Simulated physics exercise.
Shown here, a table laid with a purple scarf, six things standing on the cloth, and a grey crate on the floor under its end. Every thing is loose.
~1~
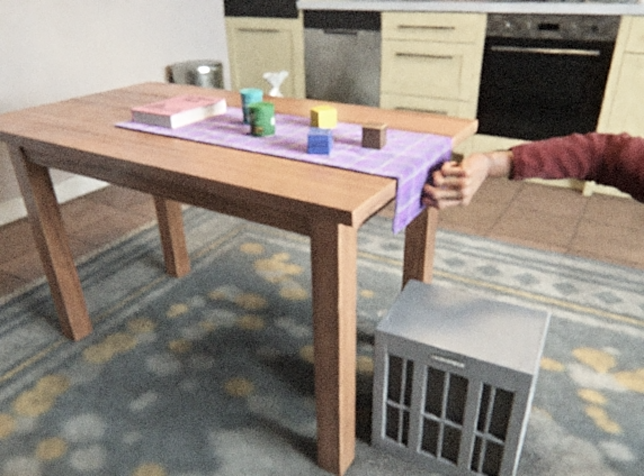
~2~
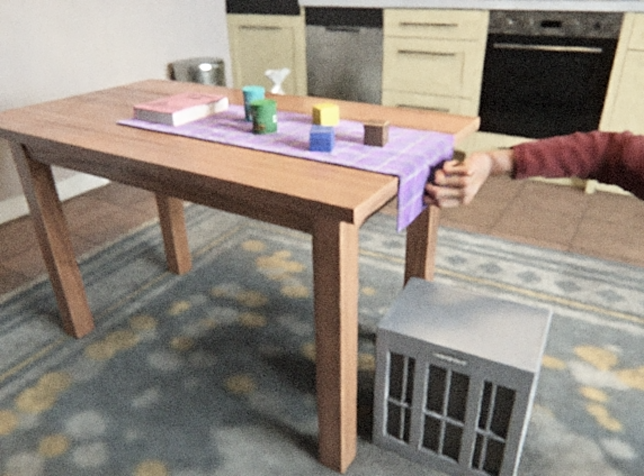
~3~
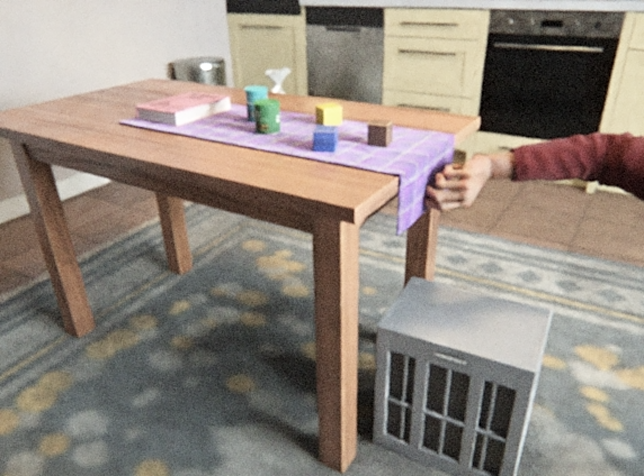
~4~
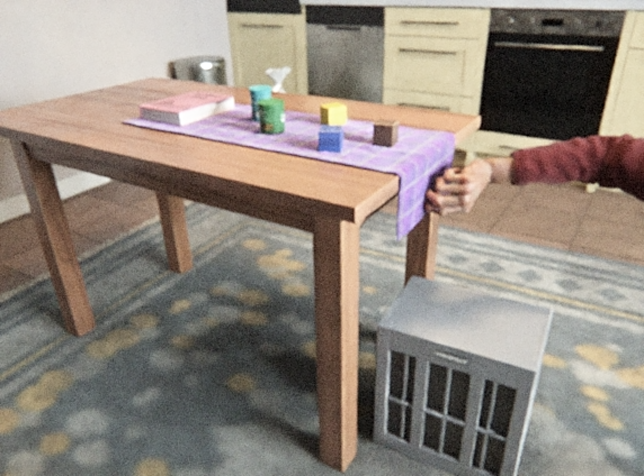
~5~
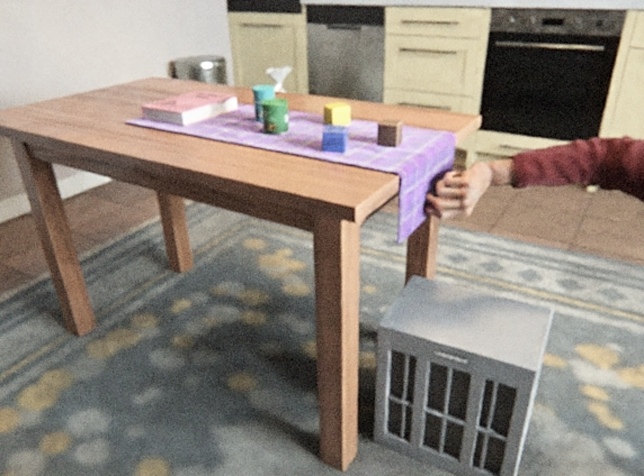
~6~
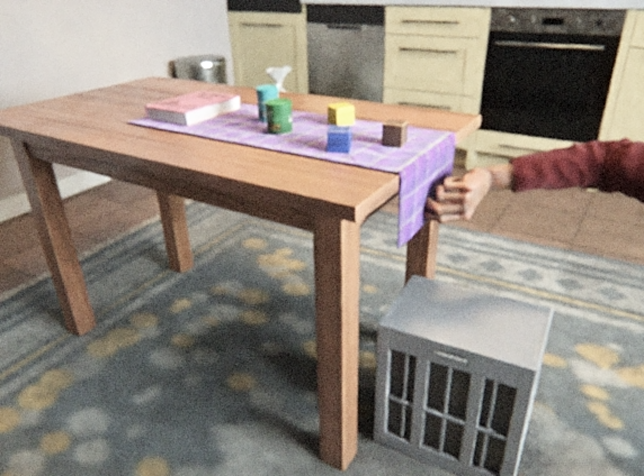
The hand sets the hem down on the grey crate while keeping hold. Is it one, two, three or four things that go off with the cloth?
The tally of things that come off will be two.
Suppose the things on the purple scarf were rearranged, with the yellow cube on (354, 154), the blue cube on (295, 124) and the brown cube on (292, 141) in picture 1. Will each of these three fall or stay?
Each in turn: The yellow cube goes down, the blue cube stays aloft, the brown cube stays aloft.
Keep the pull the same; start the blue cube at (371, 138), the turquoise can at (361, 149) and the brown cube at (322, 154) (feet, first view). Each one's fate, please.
Here's how it goes: The blue cube leaves the top, the turquoise can leaves the top and the brown cube leaves the top.
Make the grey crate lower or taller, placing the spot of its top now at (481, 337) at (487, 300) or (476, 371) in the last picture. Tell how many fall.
For the first height 1, for the second 3.
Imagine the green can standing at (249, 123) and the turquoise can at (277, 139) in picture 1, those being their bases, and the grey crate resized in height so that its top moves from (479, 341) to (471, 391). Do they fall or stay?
Result: Green can still there, turquoise can gone.
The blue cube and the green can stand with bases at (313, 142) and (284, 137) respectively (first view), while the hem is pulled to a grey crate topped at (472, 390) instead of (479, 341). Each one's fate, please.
Observed: Blue cube departs; green can departs.
Early on, hem near (424, 270); brown cube gone.
Midway, hem on the crate; brown cube and blue cube gone.
Finally, hem on the crate; brown cube and blue cube gone. The table loses two.
